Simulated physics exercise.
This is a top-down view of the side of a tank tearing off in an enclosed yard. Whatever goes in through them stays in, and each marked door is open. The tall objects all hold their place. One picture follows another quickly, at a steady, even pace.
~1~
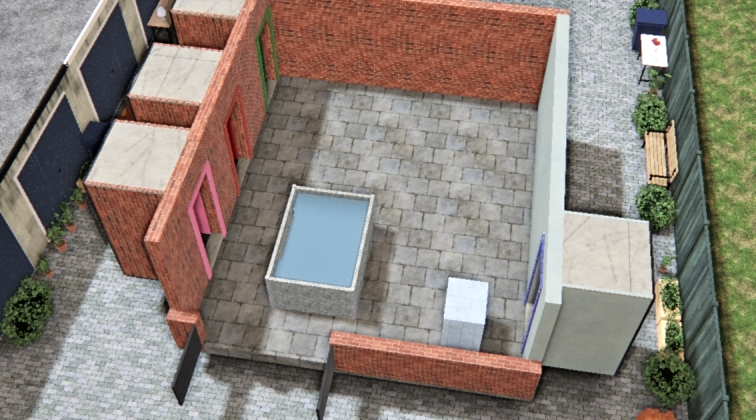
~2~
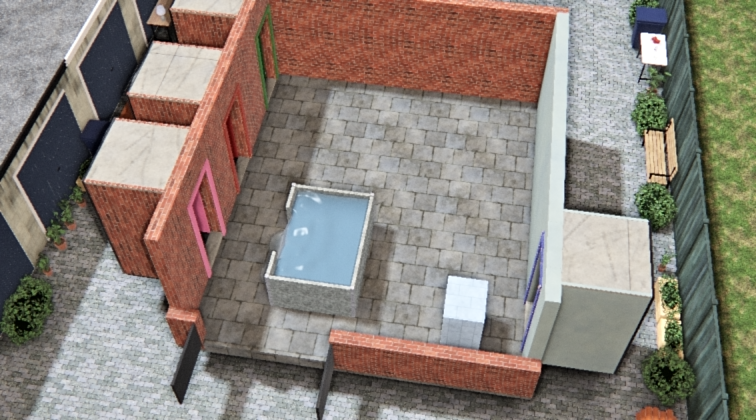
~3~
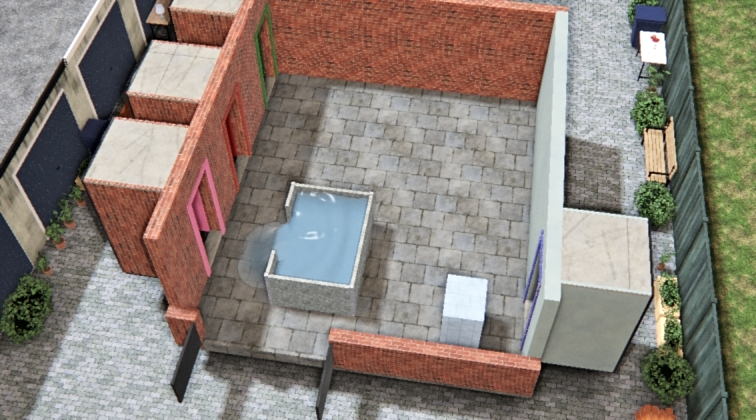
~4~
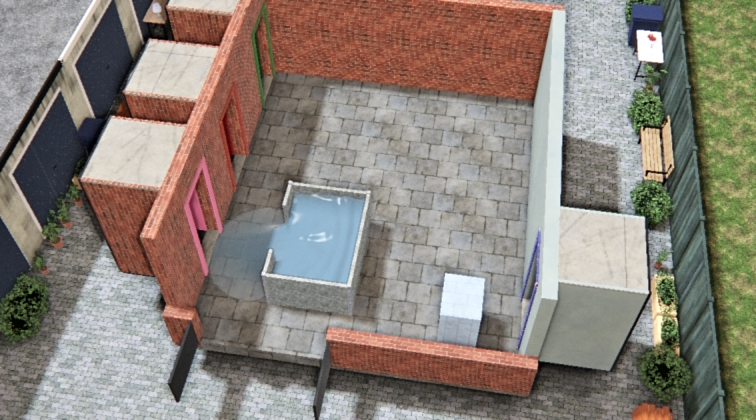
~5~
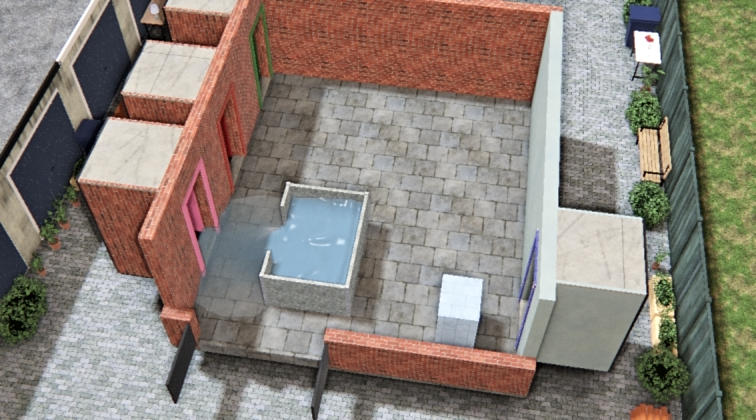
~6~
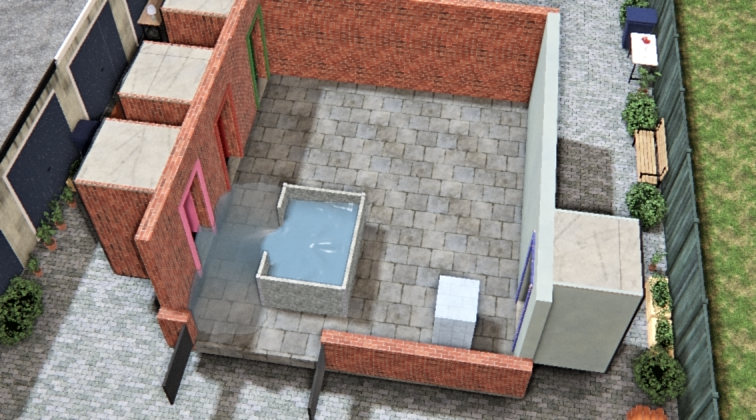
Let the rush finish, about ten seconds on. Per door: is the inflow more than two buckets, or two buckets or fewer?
The green door is overrun past two buckets, the red door is overrun past two buckets, the pink door is overrun past two buckets, the blue door is not overrun past two buckets.
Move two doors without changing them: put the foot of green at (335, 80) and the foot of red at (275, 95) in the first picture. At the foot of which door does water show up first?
Answer: The door marked pink.
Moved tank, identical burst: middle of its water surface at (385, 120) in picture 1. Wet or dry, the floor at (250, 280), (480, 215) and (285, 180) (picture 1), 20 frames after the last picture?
One after the other: Reached, untouched, reached.
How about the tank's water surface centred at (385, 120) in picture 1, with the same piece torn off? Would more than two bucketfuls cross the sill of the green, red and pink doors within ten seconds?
I reckon green door breaks the limit, red door breaks the limit, and pink door misses the mark.
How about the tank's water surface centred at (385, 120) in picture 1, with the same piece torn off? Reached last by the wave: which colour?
Note: The blue one.
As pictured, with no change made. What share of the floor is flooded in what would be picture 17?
Near 30 in a hundred.
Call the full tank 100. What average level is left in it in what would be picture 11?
56 per cent or thereabouts.
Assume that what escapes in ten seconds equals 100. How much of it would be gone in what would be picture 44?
Around 85 percent.
A moment on, water covers 15 % of the floor; the green door not reached, the red door under two buckets in, the pink door far over two buckets in, the blue door not reached.
Next, water covers 30 % of the floor; the green door wet at the sill, nothing in, the red door over two buckets in, the pink door far over two buckets in, the blue door not reached.
Then, water covers 45 % of the floor; the green door under two buckets in, the red door over two buckets in, the pink door far over two buckets in, the blue door not reached.
Later, water covers 60 % of the floor; the green door over two buckets in, the red door over two buckets in, the pink door far over two buckets in, the blue door wet at the sill, nothing in.
In the end, water covers 90 % of the floor; the green door over two buckets in, the red door over two buckets in, the pink door far over two buckets in, the blue door wet at the sill, nothing in.
